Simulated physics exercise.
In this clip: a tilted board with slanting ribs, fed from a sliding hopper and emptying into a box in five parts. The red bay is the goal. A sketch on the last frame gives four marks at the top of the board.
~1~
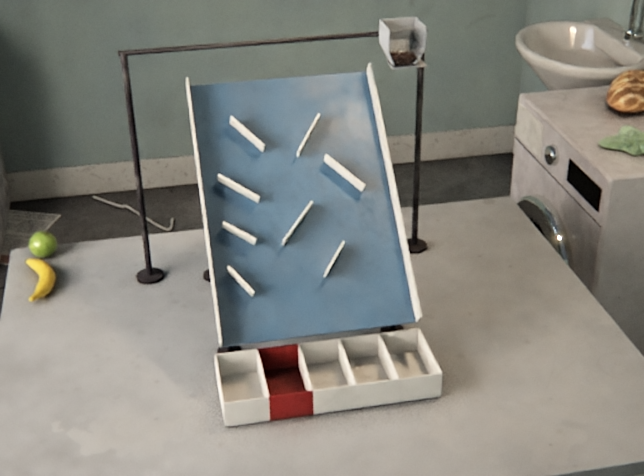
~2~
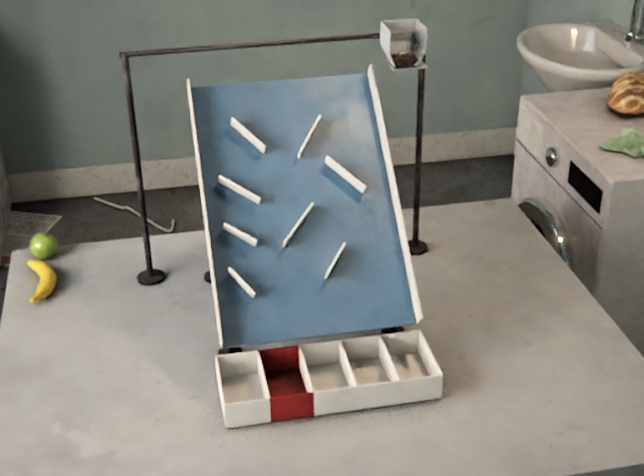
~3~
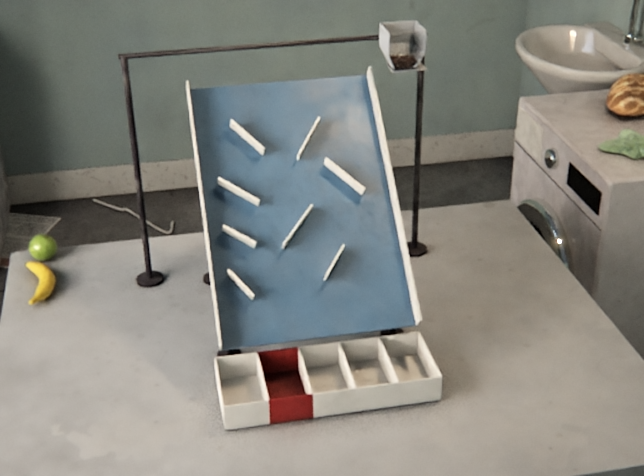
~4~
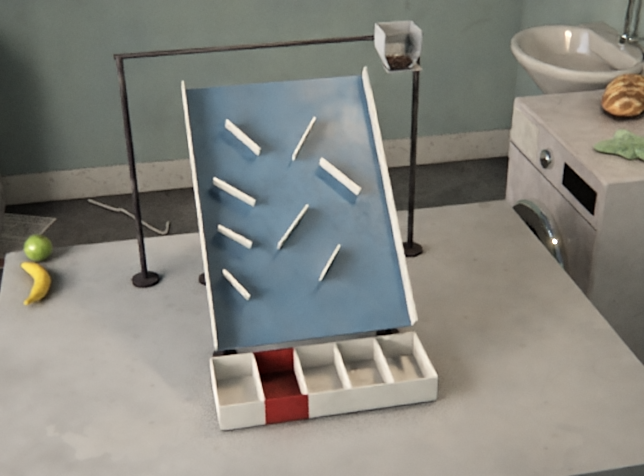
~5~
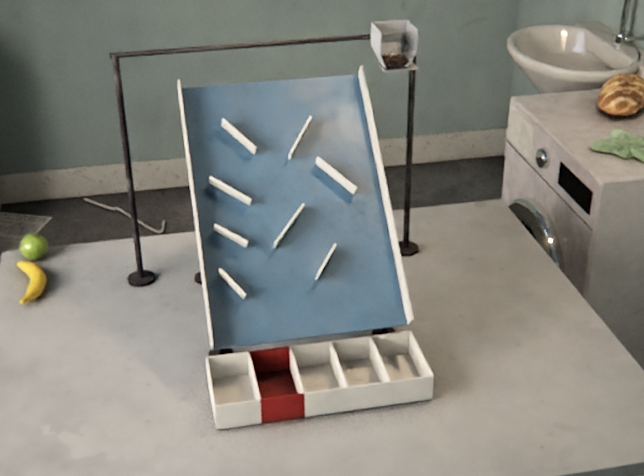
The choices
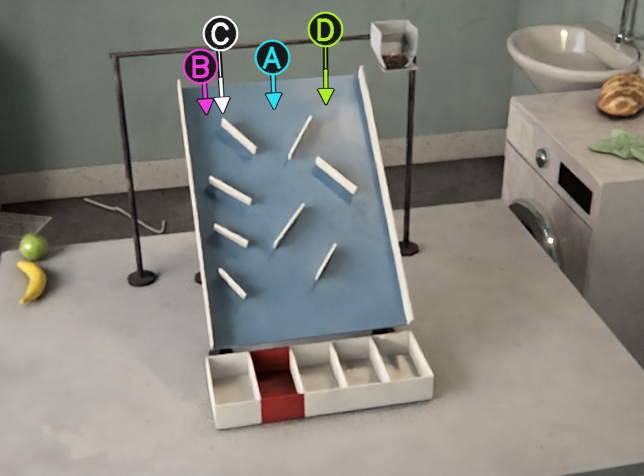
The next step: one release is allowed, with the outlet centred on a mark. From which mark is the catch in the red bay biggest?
A is best.
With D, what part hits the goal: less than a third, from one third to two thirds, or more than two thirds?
It is less than a third.
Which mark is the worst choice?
The answer is D.
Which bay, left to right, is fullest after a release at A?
The second from the left.
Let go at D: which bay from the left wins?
The fifth.
On the marked copy, mark A meets the board at (273, 103); mark B meets the board at (206, 108); mark C meets the board at (222, 107); mark D meets the board at (325, 98).
For mark A, most in the red bay, about a quarter in other bays.
For mark B, about a third in the red bay, about half in other bays, a small part outside the box.
For mark C, about a third in the red bay, about two thirds in other bays, a stray few outside the box.
For mark D, a small part in the red bay, nearly all in other bays.
